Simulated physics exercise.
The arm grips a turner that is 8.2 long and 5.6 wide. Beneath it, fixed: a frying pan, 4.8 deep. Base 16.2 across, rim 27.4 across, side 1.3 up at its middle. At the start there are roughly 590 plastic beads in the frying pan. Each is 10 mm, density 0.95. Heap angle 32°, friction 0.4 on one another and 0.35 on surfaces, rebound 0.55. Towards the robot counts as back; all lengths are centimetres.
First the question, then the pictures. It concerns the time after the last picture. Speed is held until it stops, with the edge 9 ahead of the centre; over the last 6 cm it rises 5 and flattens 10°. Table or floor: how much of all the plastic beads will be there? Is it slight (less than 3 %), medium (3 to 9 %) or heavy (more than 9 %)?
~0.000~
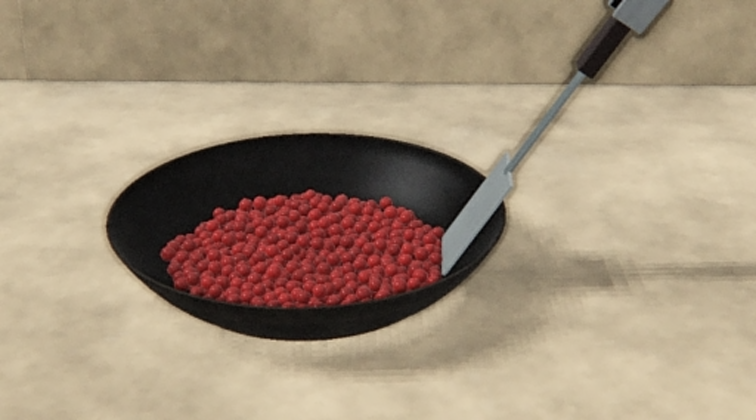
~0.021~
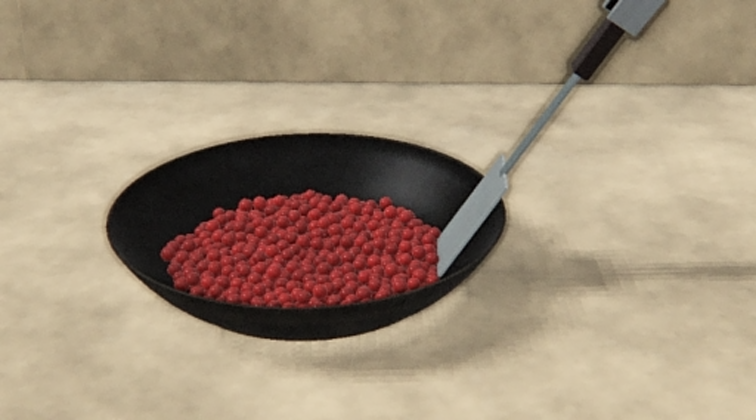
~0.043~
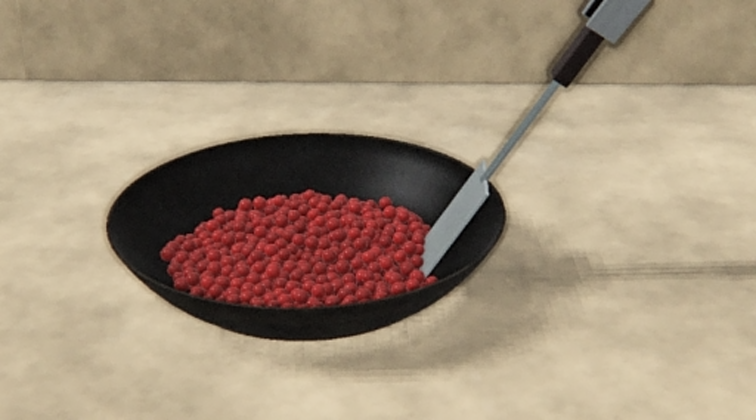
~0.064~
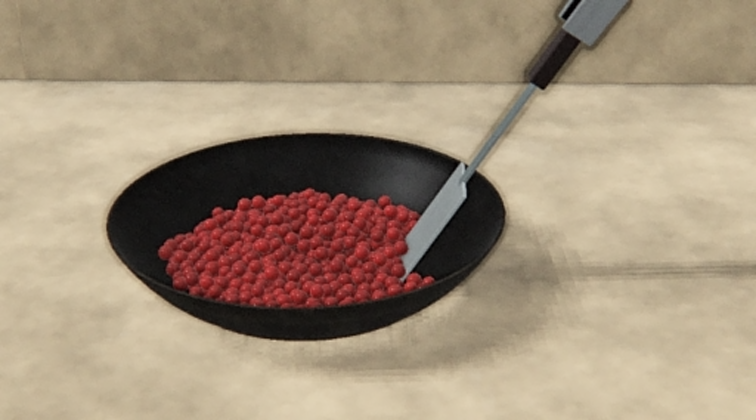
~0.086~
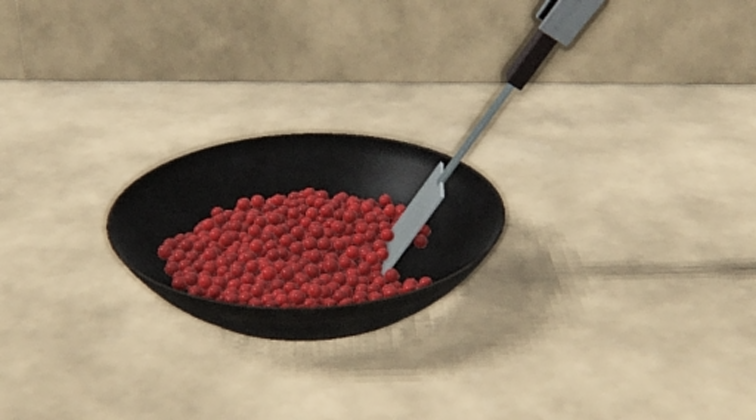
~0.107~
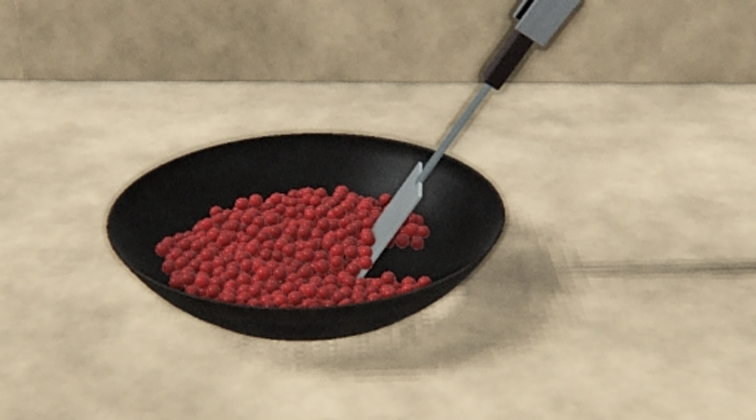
Medium.
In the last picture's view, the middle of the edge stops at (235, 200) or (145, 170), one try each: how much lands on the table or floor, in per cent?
Close to 0 and close to 10 per cent, respectively.
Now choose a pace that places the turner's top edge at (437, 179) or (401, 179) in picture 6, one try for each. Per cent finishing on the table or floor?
First try about 0 %, second try about 5 %.
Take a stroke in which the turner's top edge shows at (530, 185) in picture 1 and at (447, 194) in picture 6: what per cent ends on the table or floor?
Around 5 per cent finishes on the table or floor.
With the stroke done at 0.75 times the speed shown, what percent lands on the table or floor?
Estimate: Close to 5 %.
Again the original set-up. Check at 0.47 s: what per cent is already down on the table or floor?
Roughly 4 per cent.
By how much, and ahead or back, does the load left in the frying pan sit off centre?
I'd say it's roughly 3.0 cm toward the front.
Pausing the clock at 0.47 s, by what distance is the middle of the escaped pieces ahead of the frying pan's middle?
It's close to 24 cm ahead of the centre.
After 0.17 s, sloping 57°, highest piece 5 above the table; 586 in the frying pan.
After 0.23 s, sloping 53°, highest piece 6 above the table; 586 in the frying pan.
After 0.47 s, sloping 47°, highest piece 4 above the table; 560 in the frying pan, 26 on the table or floor.
After 1.52 s, sloping 47°, highest piece 4 above the table; 560 in the frying pan, 26 on the table or floor.
At rest, 560 in the frying pan, 26 on the table or floor. That is 4 % on the table or floor.
